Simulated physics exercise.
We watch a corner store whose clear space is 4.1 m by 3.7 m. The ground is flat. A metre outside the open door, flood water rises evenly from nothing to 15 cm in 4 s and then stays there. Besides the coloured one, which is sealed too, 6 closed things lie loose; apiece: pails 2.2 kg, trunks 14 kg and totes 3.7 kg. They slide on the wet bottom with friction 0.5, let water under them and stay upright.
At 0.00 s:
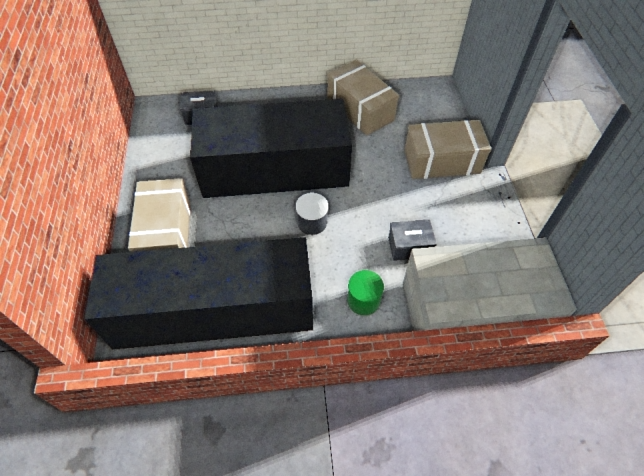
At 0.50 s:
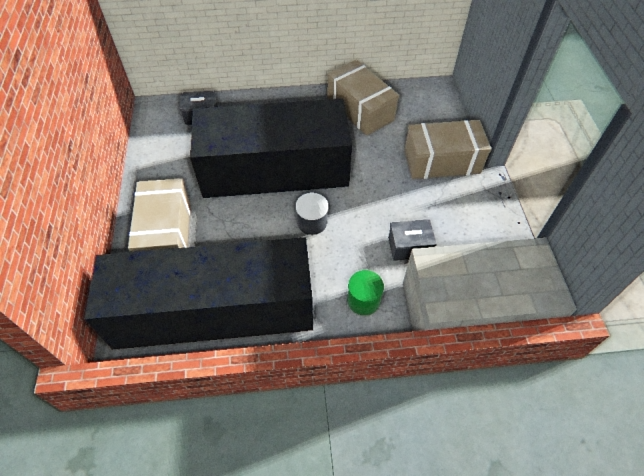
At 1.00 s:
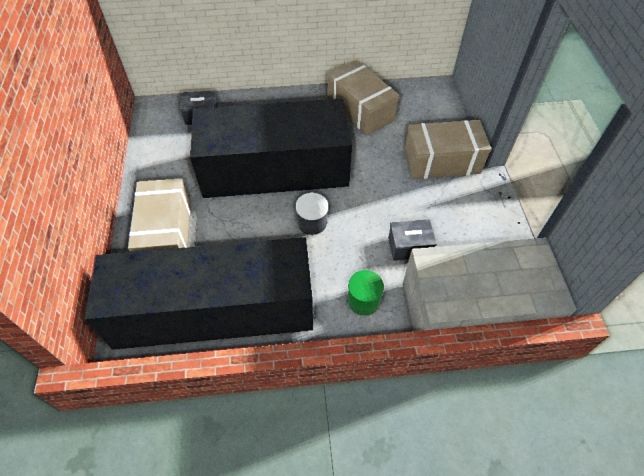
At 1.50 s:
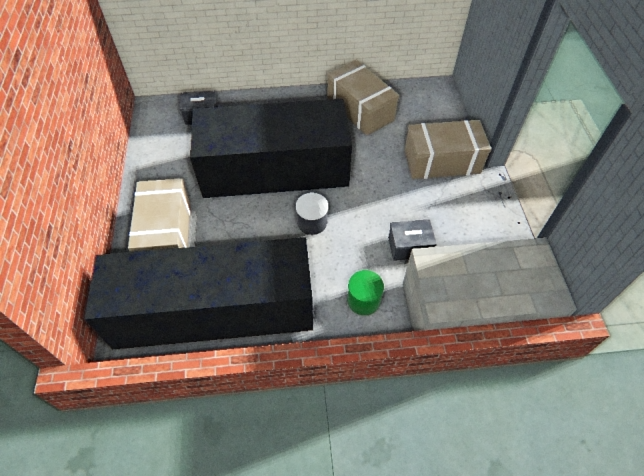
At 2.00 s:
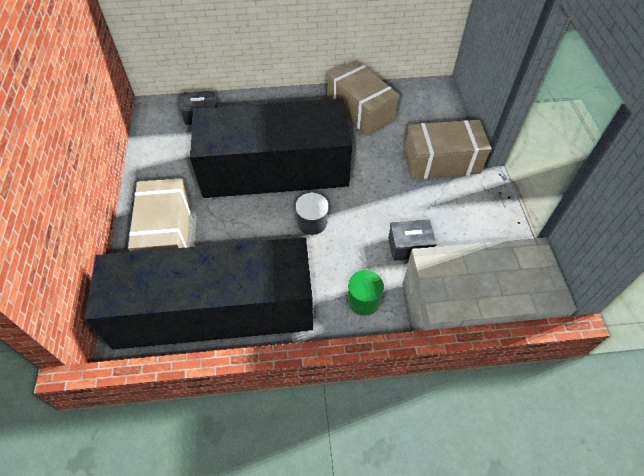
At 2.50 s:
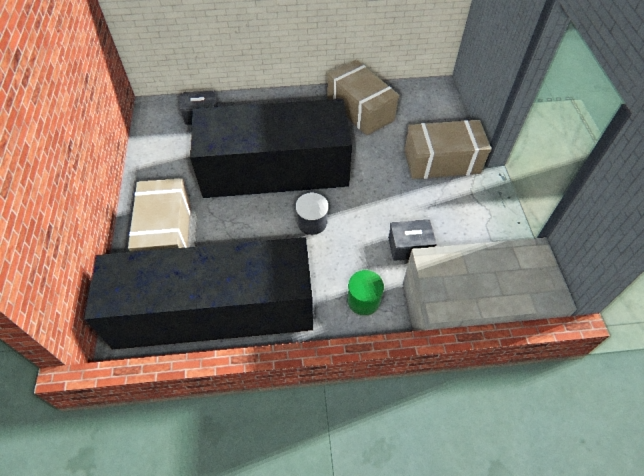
In a corner store, water spreads outside and edges through the doorway while everything inside stays still.
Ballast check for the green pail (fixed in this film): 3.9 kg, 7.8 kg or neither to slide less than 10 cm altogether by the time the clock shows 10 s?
For it, only the larger load is enough.
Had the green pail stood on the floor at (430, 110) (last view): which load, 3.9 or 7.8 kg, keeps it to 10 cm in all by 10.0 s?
Either load holds.
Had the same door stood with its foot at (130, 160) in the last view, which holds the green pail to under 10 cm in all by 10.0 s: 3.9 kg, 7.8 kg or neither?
In that case the lower weight is enough.
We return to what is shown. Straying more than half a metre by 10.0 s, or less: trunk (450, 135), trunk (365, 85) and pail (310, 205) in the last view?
In that order: Under, under, over.
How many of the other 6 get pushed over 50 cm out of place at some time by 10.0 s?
I count 3.
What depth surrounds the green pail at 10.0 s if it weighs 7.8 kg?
About 6 cm.
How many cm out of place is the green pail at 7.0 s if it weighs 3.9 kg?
About 5 cm.
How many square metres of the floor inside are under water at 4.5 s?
About 3.0 m2.
After 3.5 s the green pail would be 0 cm from its start with 3.9 kg and 0 cm from its start with 7.8 kg; 0 cm of water round it then.
After 4.5 s the green pail would be 0 cm from its start with 3.9 kg and 0 cm from its start with 7.8 kg; 1 cm of water round it then.
After 7.0 s the green pail would be 6 cm from its start with 3.9 kg and 0 cm from its start with 7.8 kg; 4 cm of water round it then.
After 10.0 s the green pail would be 42 cm from its start with 3.9 kg and 0 cm from its start with 7.8 kg; 6 cm of water round it then.
